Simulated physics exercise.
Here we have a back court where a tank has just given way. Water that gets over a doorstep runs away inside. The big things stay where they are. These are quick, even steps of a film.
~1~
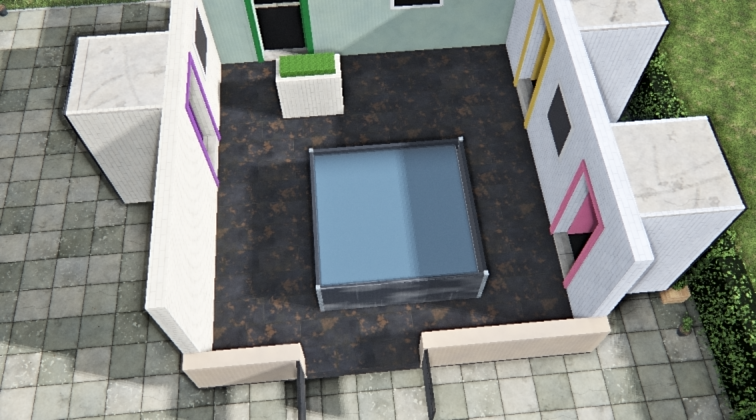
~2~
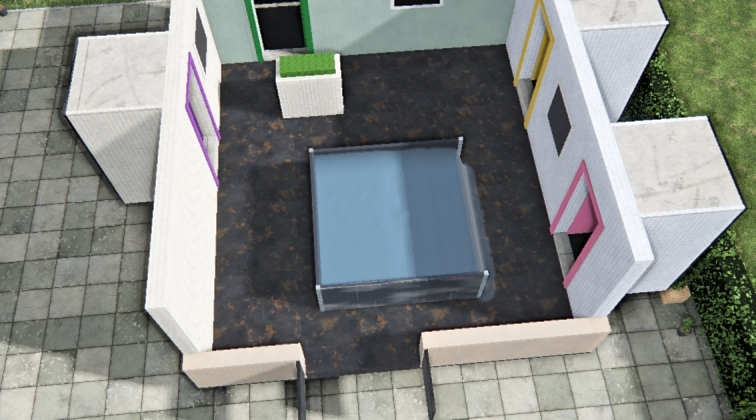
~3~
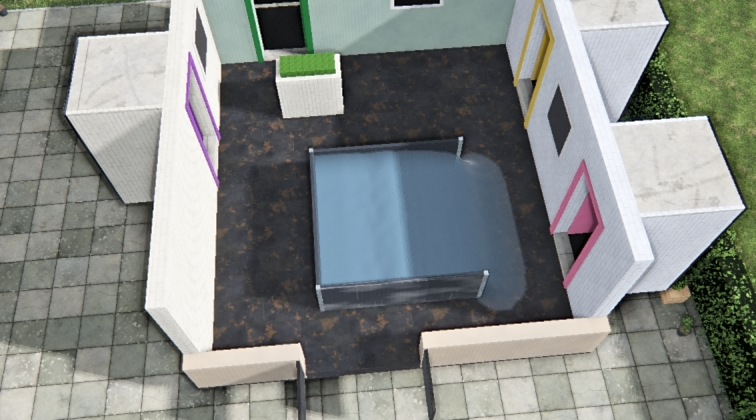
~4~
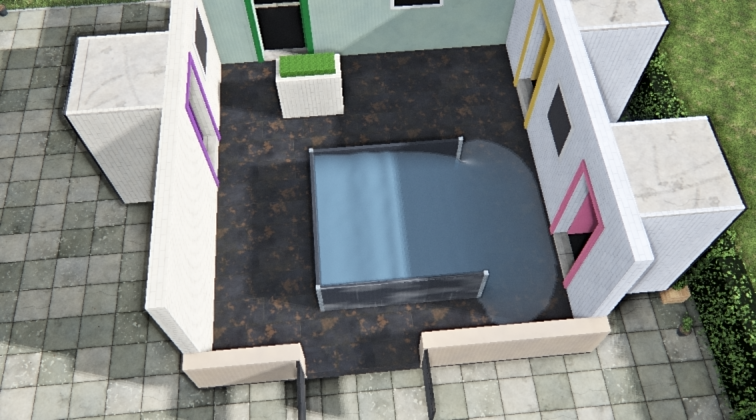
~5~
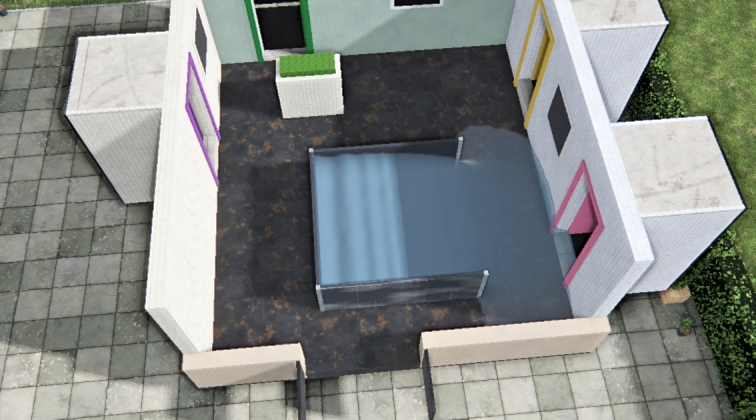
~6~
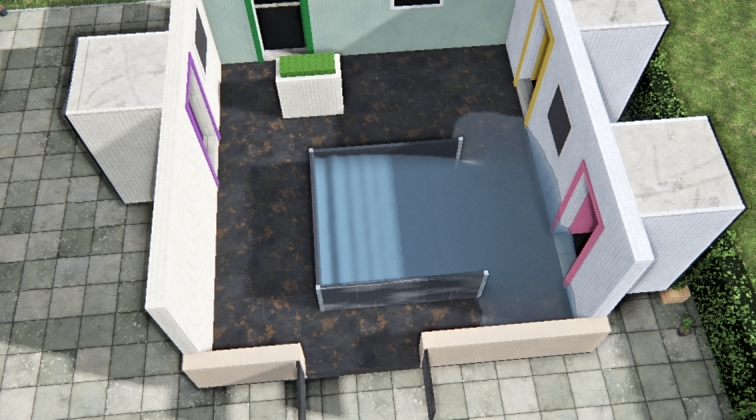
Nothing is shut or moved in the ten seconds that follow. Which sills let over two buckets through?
In the end: The purple door stays under that; the pink door takes more than that; the green door takes more than that; the yellow door stays under that.
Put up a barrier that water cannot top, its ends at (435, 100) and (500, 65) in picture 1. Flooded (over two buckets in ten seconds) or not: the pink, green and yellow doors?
Pink door takes more, green door is over, yellow door floods.
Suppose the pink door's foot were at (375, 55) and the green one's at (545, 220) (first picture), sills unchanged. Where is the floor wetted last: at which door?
It is the door marked purple.
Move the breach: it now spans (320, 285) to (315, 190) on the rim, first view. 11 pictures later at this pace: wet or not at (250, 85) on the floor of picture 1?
Verdict: Covered.
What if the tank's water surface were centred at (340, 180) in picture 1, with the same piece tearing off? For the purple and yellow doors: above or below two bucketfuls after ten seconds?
Purple is under, yellow is over.
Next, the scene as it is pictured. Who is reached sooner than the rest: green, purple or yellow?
First comes the one in yellow.
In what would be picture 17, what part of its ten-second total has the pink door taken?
Near 50 in a hundred.
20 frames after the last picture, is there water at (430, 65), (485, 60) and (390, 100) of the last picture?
As listed: Flooded, wet, wet.
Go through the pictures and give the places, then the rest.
Still water in the tank at (394, 211), in the first picture.
The front is at a hidden place, out from the gap at (467, 219), in the second picture.
The front is at (477, 157), out from the gap at (466, 222), in the third picture.
Water pours out at (466, 222) and has run to (491, 145), in the fourth picture.
The front is at (529, 142), out from the gap at (466, 223), in the fifth picture.
Water pours out at (466, 223) and has run to (524, 122), in the sixth picture.
A moment on, water covers 25 % of the floor; the purple door not reached, the pink door far over two buckets in, the green door not reached, the yellow door wet at the sill, nothing in.
Next, water covers 35 % of the floor; the purple door not reached, the pink door far over two buckets in, the green door not reached, the yellow door wet at the sill, nothing in.
Then, water covers 65 % of the floor; the purple door not reached, the pink door far over two buckets in, the green door wet at the sill, nothing in, the yellow door wet at the sill, nothing in.
Later, water covers 95 % of the floor; the purple door wet at the sill, nothing in, the pink door far over two buckets in, the green door under two buckets in, the yellow door wet at the sill, nothing in.
In the end, water covers 100 % of the floor; the purple door wet at the sill, nothing in, the pink door far over two buckets in, the green door over two buckets in, the yellow door wet at the sill, nothing in.
